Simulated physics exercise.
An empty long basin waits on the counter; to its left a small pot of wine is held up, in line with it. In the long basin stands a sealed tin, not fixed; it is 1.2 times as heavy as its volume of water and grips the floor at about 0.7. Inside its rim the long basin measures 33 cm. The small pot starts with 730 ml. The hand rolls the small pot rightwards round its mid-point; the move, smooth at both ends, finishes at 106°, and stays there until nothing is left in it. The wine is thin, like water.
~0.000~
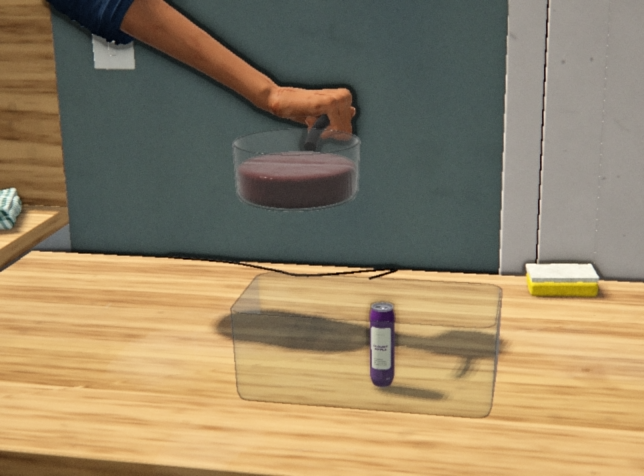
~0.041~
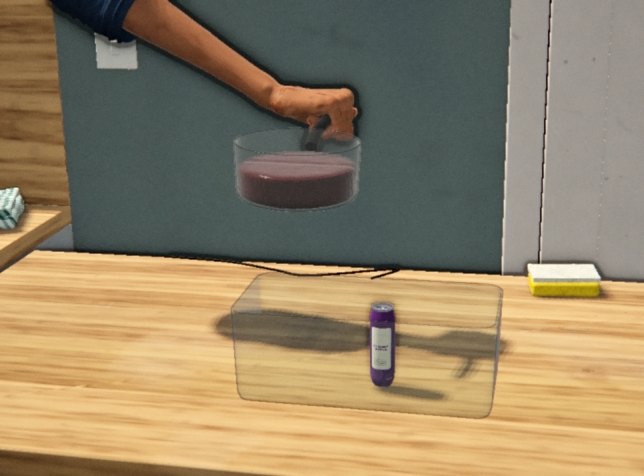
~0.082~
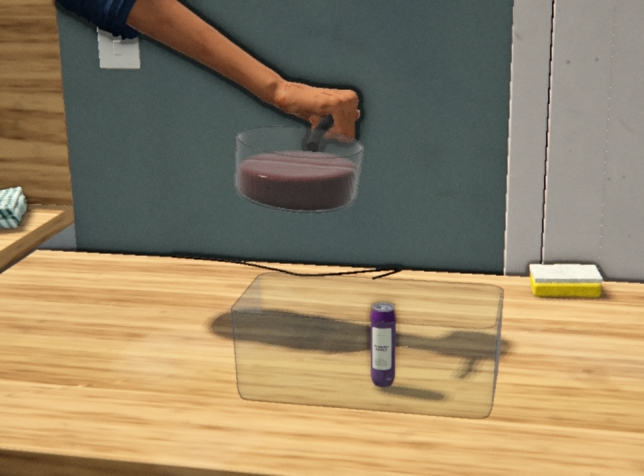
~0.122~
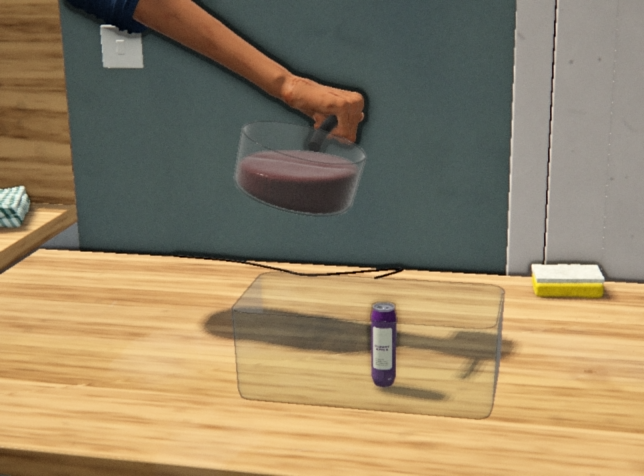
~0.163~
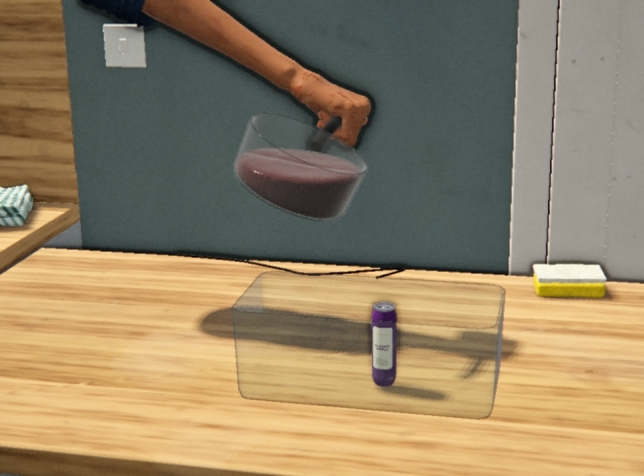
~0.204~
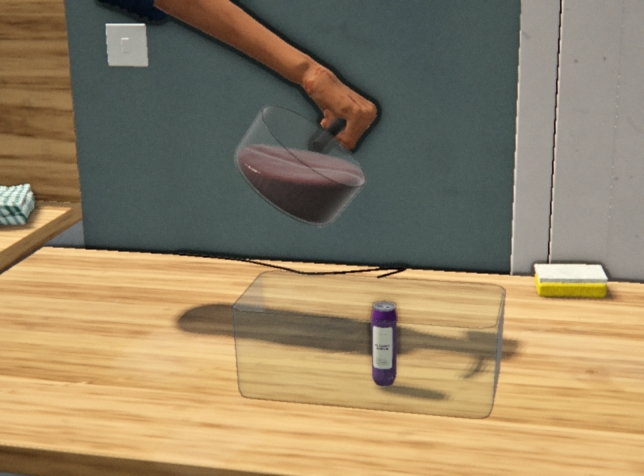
A hand tilts a small clear pot of wine rightwards above an empty long basin.
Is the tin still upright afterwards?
The tin remains upright.
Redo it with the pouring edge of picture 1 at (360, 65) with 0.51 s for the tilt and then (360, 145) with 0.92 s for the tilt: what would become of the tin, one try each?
First it stays up; then it keeps standing.
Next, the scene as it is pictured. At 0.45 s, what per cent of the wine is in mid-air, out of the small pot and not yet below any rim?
Near 60 in a hundred.
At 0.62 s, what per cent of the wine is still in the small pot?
Near 4 in a hundred.
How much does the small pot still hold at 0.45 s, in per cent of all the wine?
About 18 per cent.
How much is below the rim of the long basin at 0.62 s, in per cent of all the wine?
Near 88 in a hundred.
After 0.45 s the tilt is 102° and 19 per cent is still to pour; the tin stands where it began.
After 0.62 s the tilt is 106° and 4 per cent is still to pour; the tin stands where it began.
After 0.81 s the tilt is 106° and 0 per cent is still to pour; the tin stands 1 cm from where it began.
After 1.01 s the tilt is 106° and 0 per cent is still to pour; the tin stands 1 cm from where it began.
In the end the tin stands 1 cm from where it began.
